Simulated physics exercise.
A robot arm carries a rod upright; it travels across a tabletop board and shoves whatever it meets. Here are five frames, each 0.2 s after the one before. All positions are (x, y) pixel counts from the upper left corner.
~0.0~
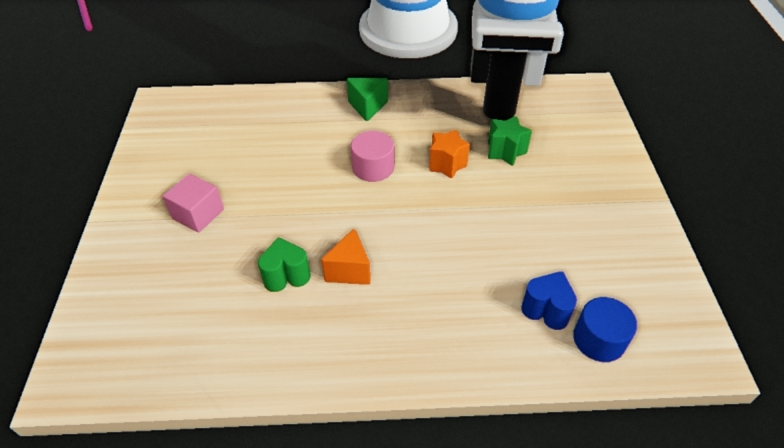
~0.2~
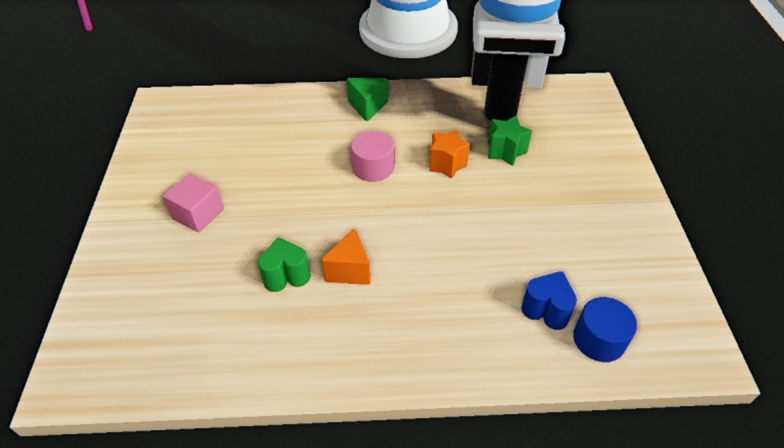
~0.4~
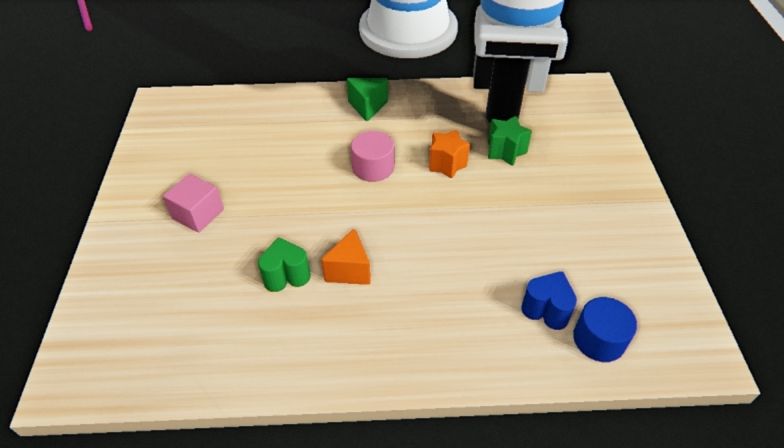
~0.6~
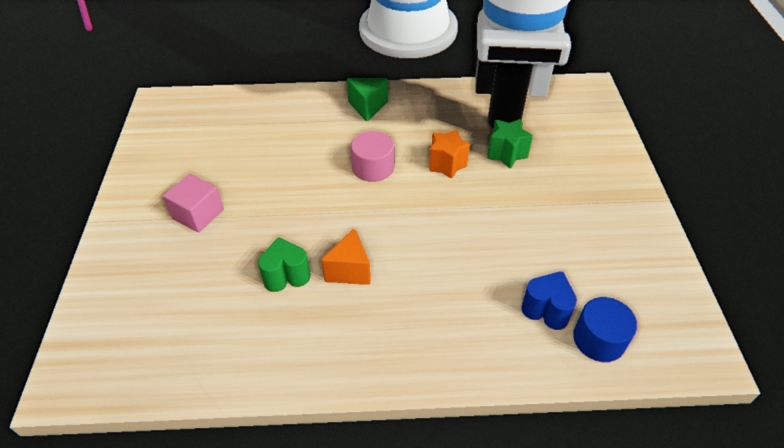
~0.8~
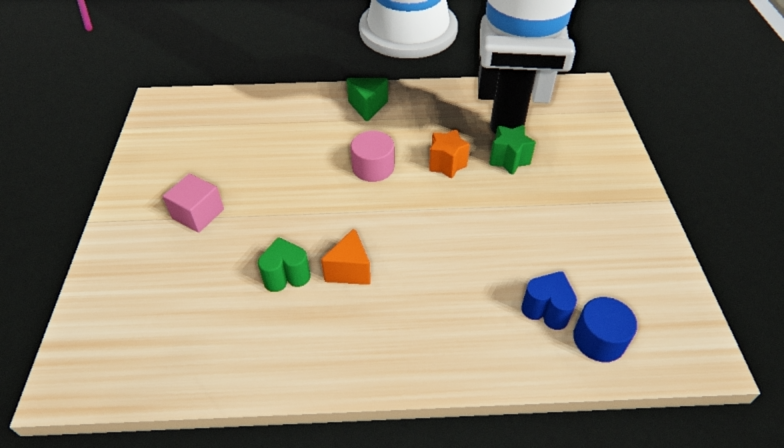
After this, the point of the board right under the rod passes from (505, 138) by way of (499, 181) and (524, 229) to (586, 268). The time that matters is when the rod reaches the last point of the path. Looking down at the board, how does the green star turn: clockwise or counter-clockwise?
Turns clockwise.
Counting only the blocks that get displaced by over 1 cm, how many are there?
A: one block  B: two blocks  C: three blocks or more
A.
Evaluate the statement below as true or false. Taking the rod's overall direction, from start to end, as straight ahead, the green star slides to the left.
It is false.
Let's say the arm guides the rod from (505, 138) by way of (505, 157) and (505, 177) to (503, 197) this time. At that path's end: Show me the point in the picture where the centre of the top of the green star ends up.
Just about (516, 200).
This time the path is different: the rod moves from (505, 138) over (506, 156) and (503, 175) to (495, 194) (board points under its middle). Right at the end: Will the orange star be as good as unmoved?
The answer is yes.
What follows on the original path. One third of the way, rod (501, 171); green star (511, 184).
Two thirds of the way, rod (527, 218); green star (534, 235).
At the end, rod (590, 258); orange star still; green star (556, 256), turned 65° clockwise; blue heart (551, 295).
